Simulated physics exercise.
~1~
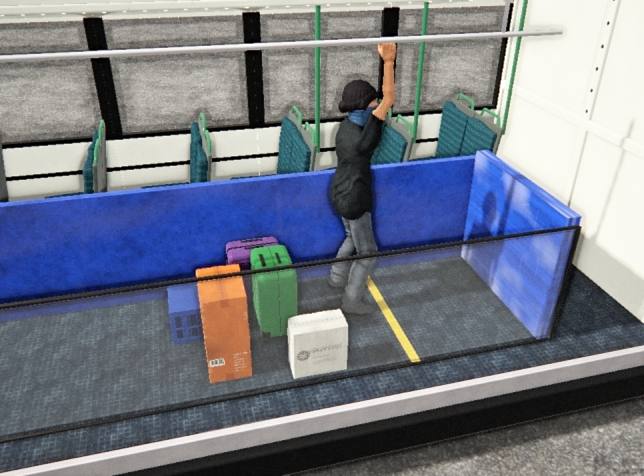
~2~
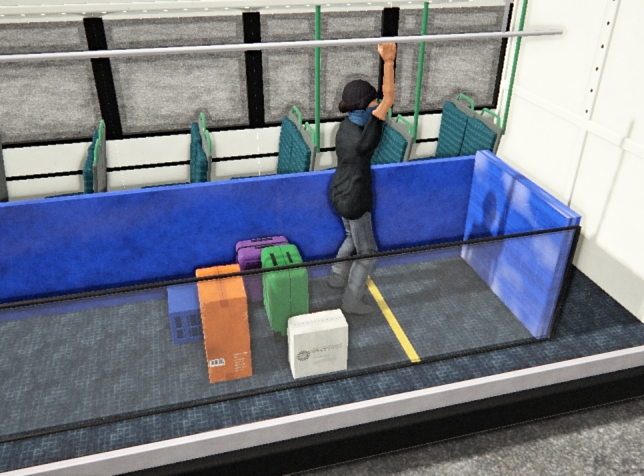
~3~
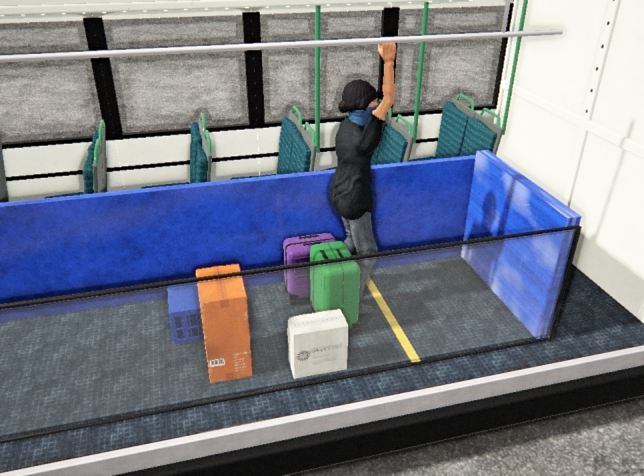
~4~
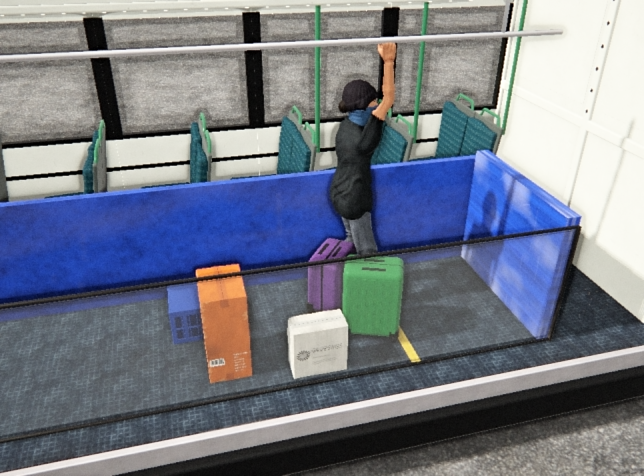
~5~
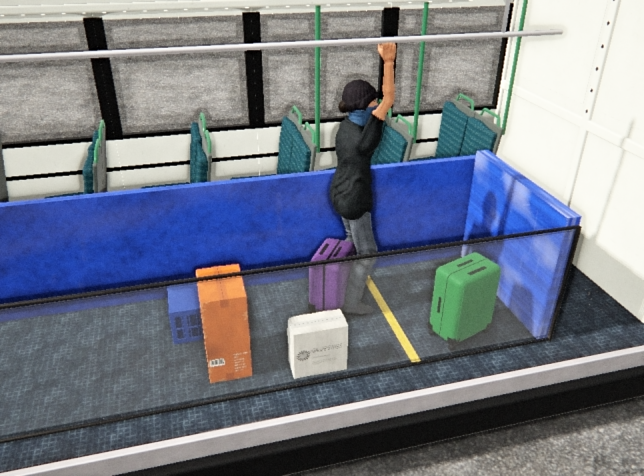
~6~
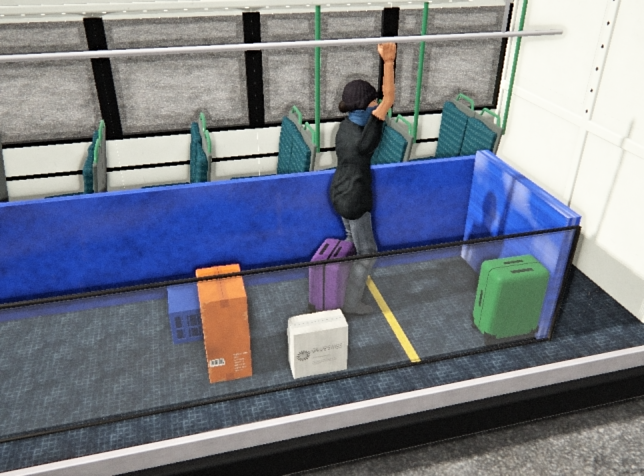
A green suitcase rolled right across the bay beside a purple one, which stopped by the standing passenger gripping the overhead rail, while the green case carried on over the yellow line and ended near the blue end panel; the boxes stayed put.
